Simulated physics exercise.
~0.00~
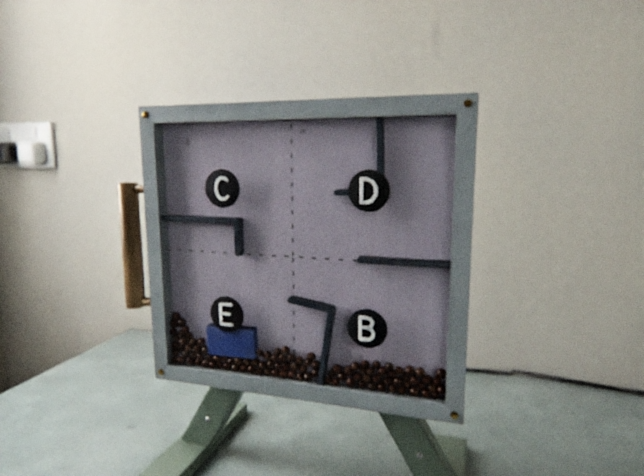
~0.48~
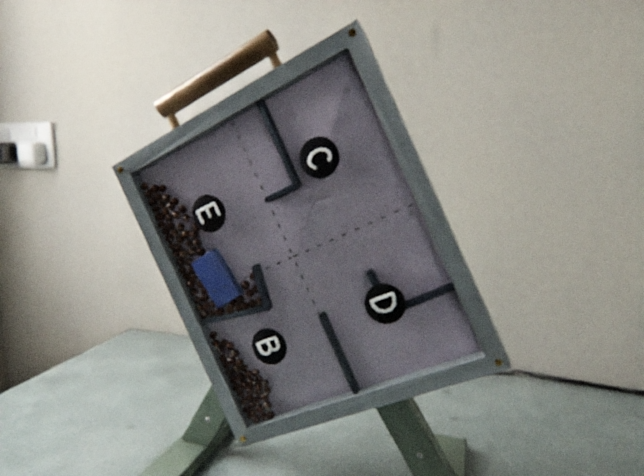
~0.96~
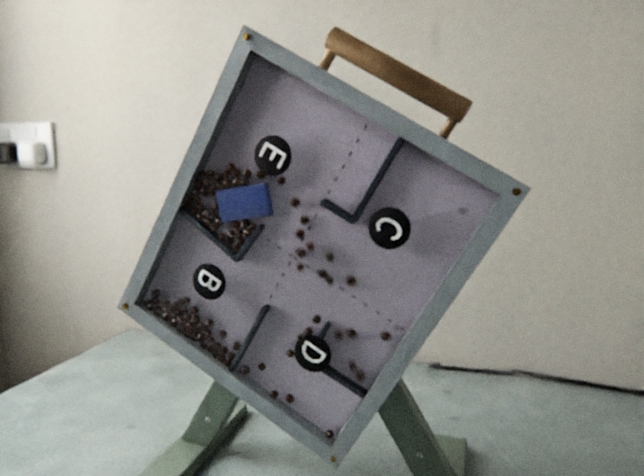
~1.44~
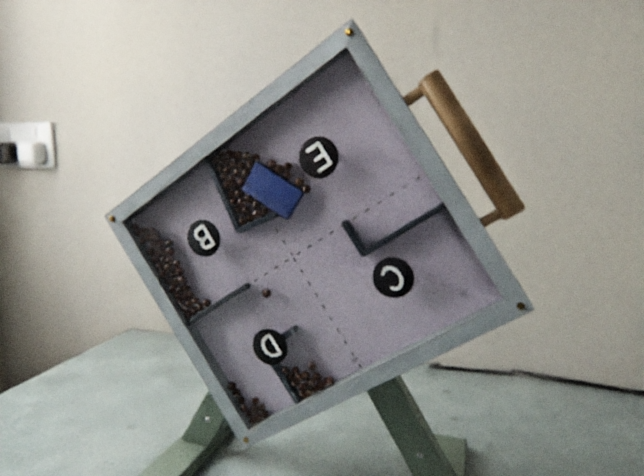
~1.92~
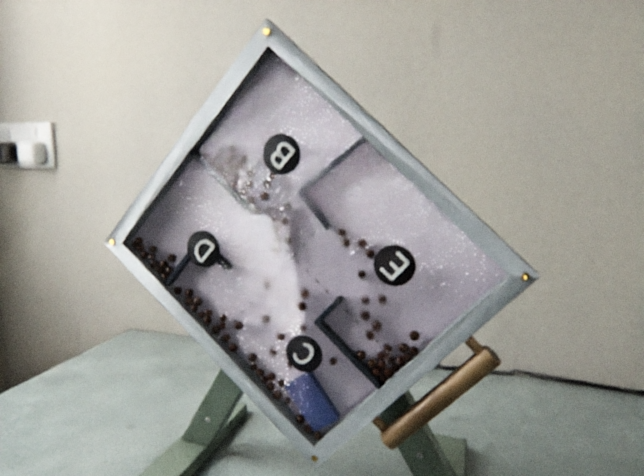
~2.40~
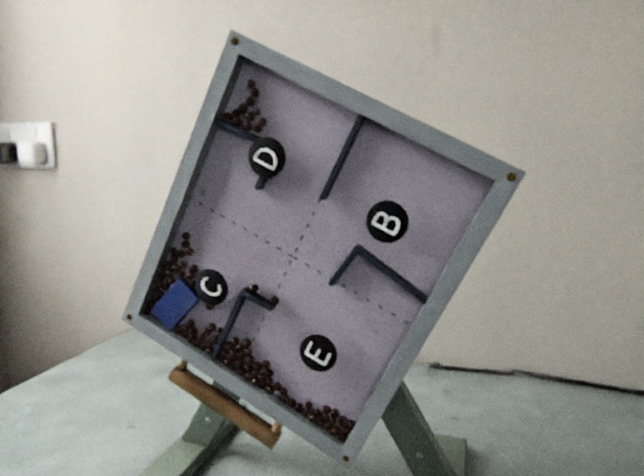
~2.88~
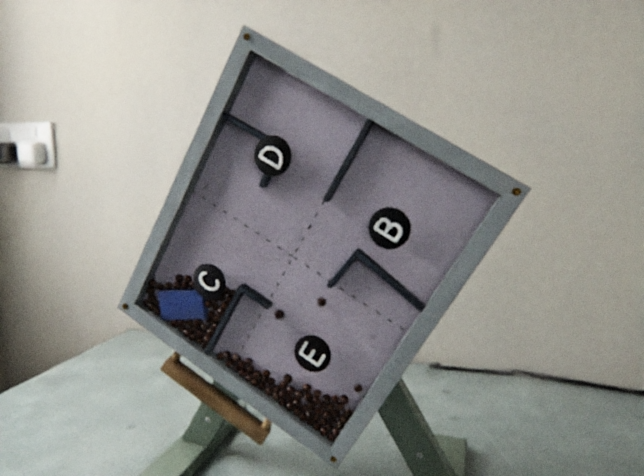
On a tabletop, a beaded case turns clockwise, pauses, turns further, and leaves its blue block by C.
